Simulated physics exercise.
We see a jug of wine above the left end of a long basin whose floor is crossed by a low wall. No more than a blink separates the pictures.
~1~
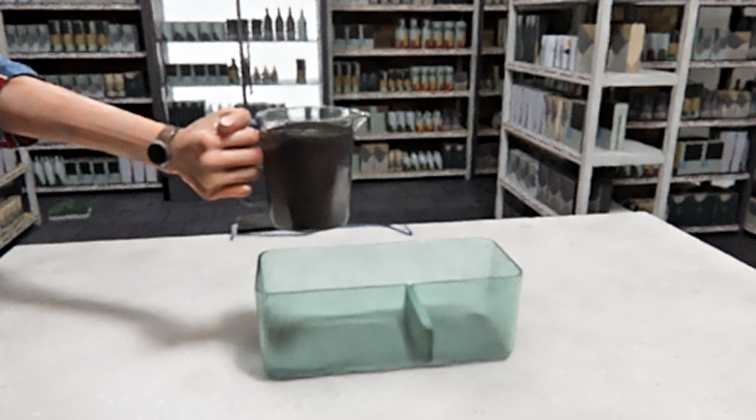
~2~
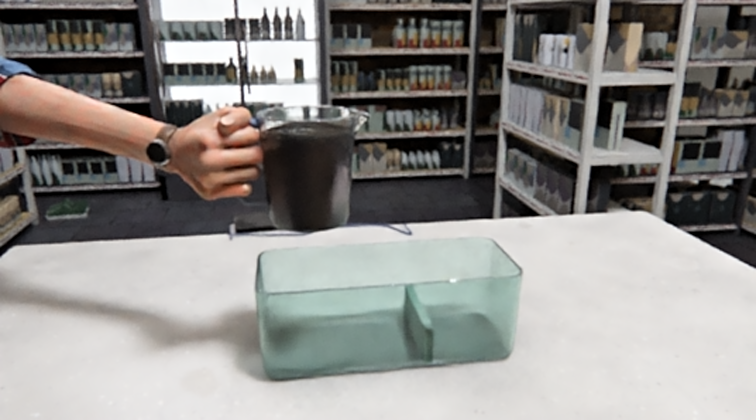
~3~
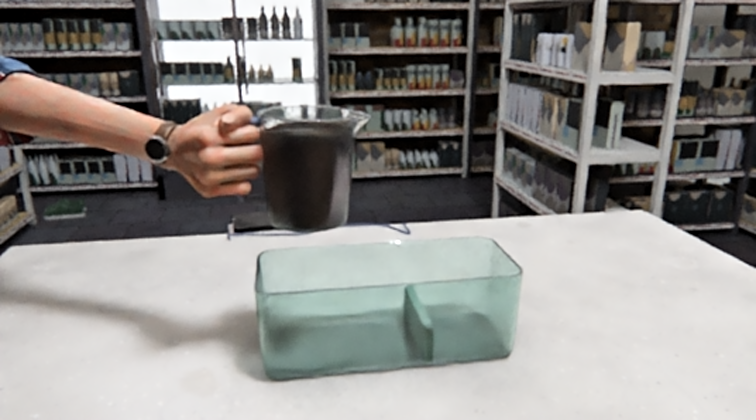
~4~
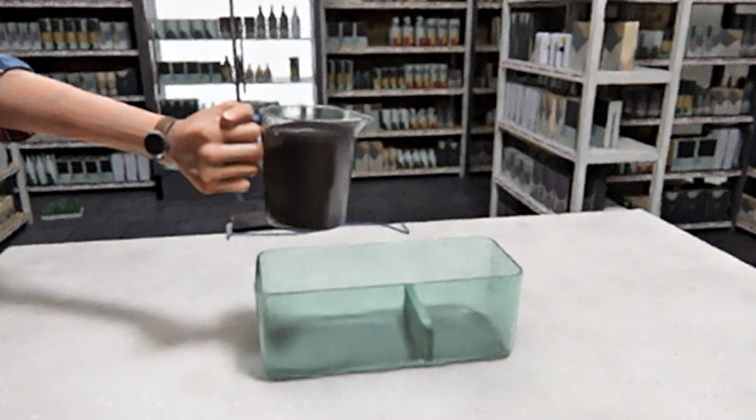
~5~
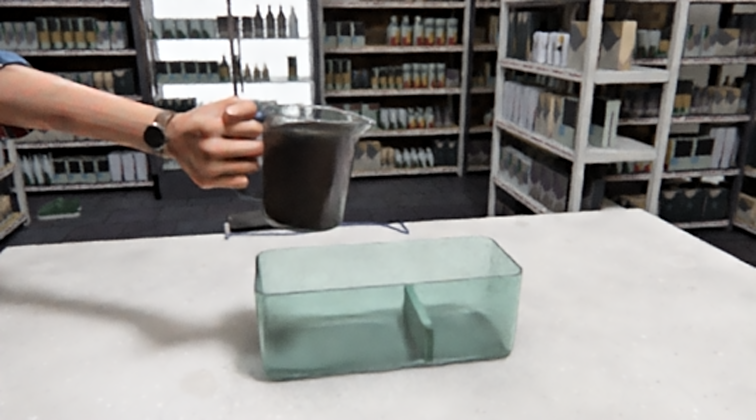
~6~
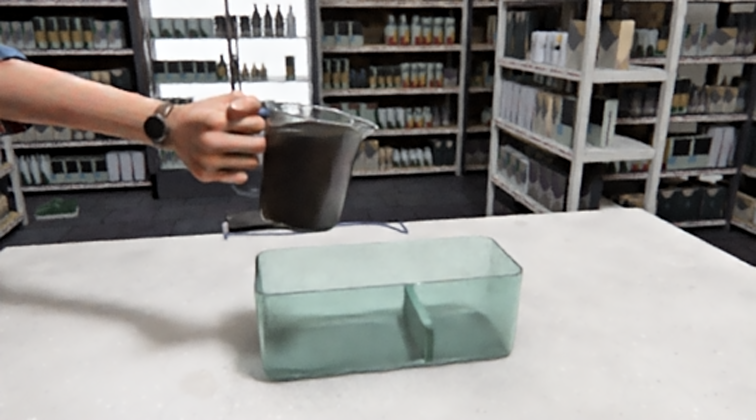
At the start, a hand wearing a watch holds a glass jug of dark liquid upright above a long, greenish basin with a low wall across its floor. The jug stays nearly still, then tilts slightly to the right, its spout dipping a little, while the basin remains motionless on the table.
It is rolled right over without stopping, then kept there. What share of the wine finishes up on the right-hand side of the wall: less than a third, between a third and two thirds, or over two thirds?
My call is that the right side sits mid-range, from a third up to two thirds.
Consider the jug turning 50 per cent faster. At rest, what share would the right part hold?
About 40 per cent.
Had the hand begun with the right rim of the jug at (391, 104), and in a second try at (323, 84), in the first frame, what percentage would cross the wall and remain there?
About 85 and 5 per cent.
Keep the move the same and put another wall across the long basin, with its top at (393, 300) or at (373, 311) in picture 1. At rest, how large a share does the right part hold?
Record: Case 1 near 90 %, case 2 near 95 %.
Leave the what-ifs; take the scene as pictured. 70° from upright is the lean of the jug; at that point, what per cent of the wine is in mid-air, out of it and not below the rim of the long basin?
It comes to 15 per cent or so.
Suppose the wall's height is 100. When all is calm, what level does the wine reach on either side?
On the left roughly 30, on the right roughly 60.
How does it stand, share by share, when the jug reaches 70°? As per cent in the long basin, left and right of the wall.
About 0 % left and about 5 % right.
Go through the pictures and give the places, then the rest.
The first frame shows tilt 0°; pouring edge (370, 114); surface from (262, 132) to (353, 129); the long basin's rim runs from (257, 272) to (507, 256); the wall's top is at (418, 305).
The second frame shows tilt 0°; pouring edge (370, 114); surface from (261, 131) to (353, 129).
The third frame shows tilt 2°; pouring edge (372, 115); surface from (262, 130) to (353, 129).
The fourth frame shows tilt 4°; pouring edge (373, 117); surface from (263, 129) to (355, 130).
The fifth frame shows tilt 7°; pouring edge (376, 121); surface from (265, 129) to (357, 130).
The sixth frame shows tilt 12°; pouring edge (379, 126); surface from (267, 131) to (361, 131).
A moment on, the jug is tipped part way and 79 per cent is still to pour, 0 is left of the wall and 4 right of it.
Next, the jug is tipped right over and 28 per cent is still to pour, 15 is left of the wall and 39 right of it.
Then the jug is tipped right over and 3 per cent is still to pour, 41 is left of the wall and 51 right of it.
Later the jug is tipped right over and 0 per cent is still to pour, 47 is left of the wall and 52 right of it.
Finally, 47 per cent lies left of the wall, 52 right of it and 1 outside.
